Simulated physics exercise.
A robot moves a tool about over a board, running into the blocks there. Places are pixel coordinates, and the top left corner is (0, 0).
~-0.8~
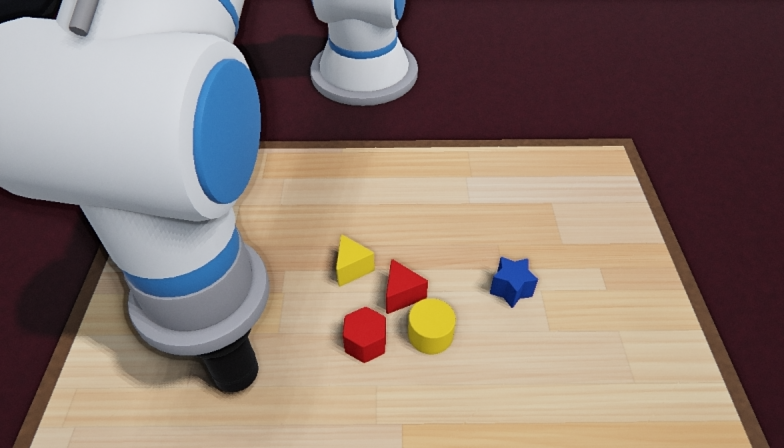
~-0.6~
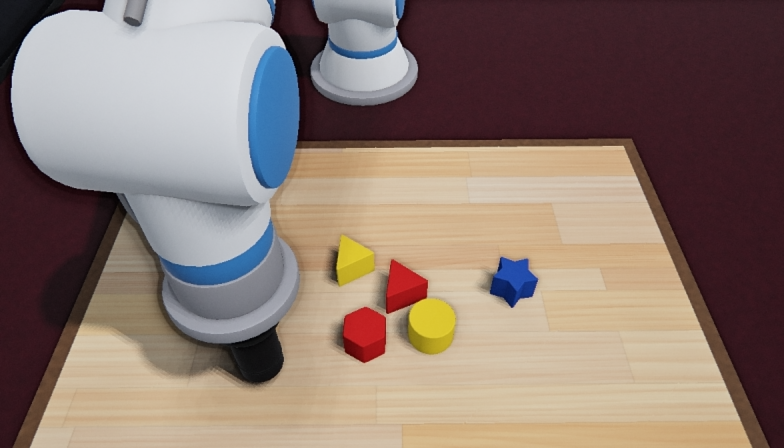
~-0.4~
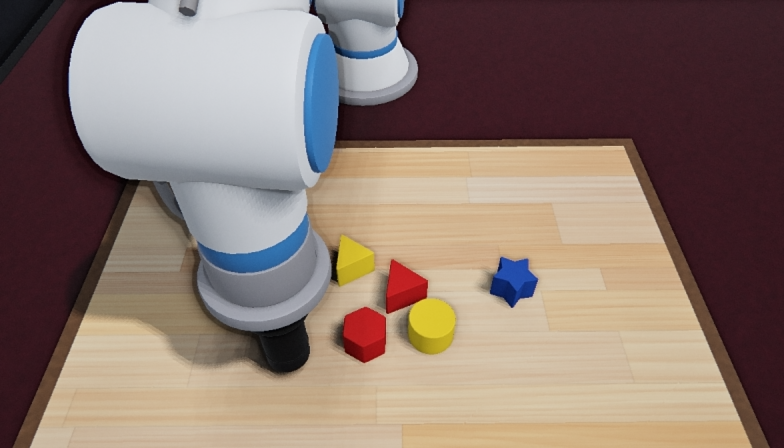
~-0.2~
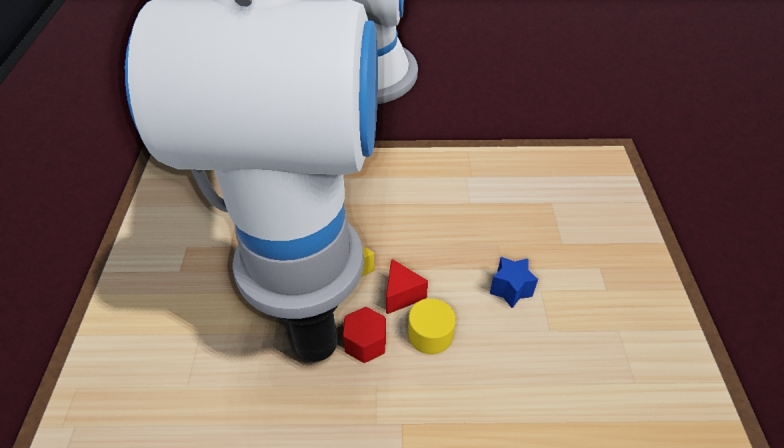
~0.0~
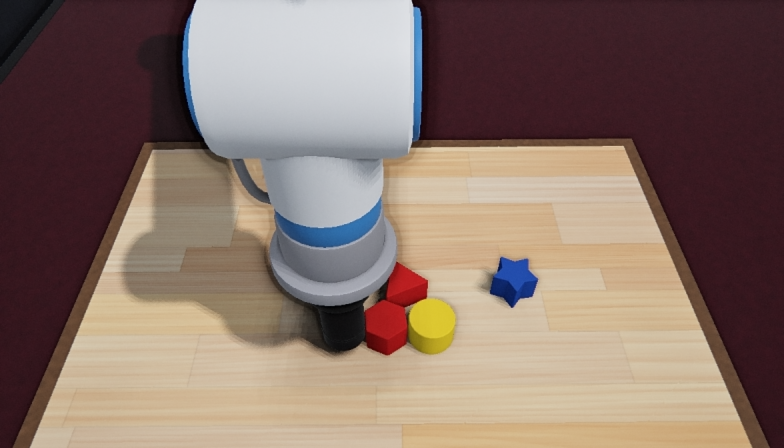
In the video, a white and blue robot arm moves its black tool rightward over a wooden board holding five colored blocks, then pushes the red hexagonal block a short way right, toward the yellow round block, while the others stay put.
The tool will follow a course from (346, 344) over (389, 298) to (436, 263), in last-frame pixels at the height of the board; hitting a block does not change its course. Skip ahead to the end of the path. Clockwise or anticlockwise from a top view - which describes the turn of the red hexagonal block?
From above, clockwise.
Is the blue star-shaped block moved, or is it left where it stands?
It stays.
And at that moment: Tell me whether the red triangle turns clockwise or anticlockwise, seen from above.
Counter-clockwise, from overhead.
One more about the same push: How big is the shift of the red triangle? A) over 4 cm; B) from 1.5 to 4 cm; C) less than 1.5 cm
A.
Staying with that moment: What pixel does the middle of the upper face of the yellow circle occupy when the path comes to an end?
It is going to be at (461, 321).
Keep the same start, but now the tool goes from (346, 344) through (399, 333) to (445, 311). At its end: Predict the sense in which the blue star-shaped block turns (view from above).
Counterclockwise from above.
What follows on the original path. One third of the way, tool (374, 301); red hexagonal block (413, 306), turned 30° clockwise; red triangle (408, 273); yellow circle (455, 318).
Two thirds of the way, tool (405, 274); red hexagonal block (419, 304), turned 45° clockwise; red triangle (433, 253), turned 30° anticlockwise; yellow circle (461, 321).
At the end, tool (437, 251); yellow triangle not moved; red hexagonal block (419, 304), turned 45° clockwise; red triangle (464, 232), turned 35° anticlockwise; yellow circle (461, 321); blue star-shaped block not moved.
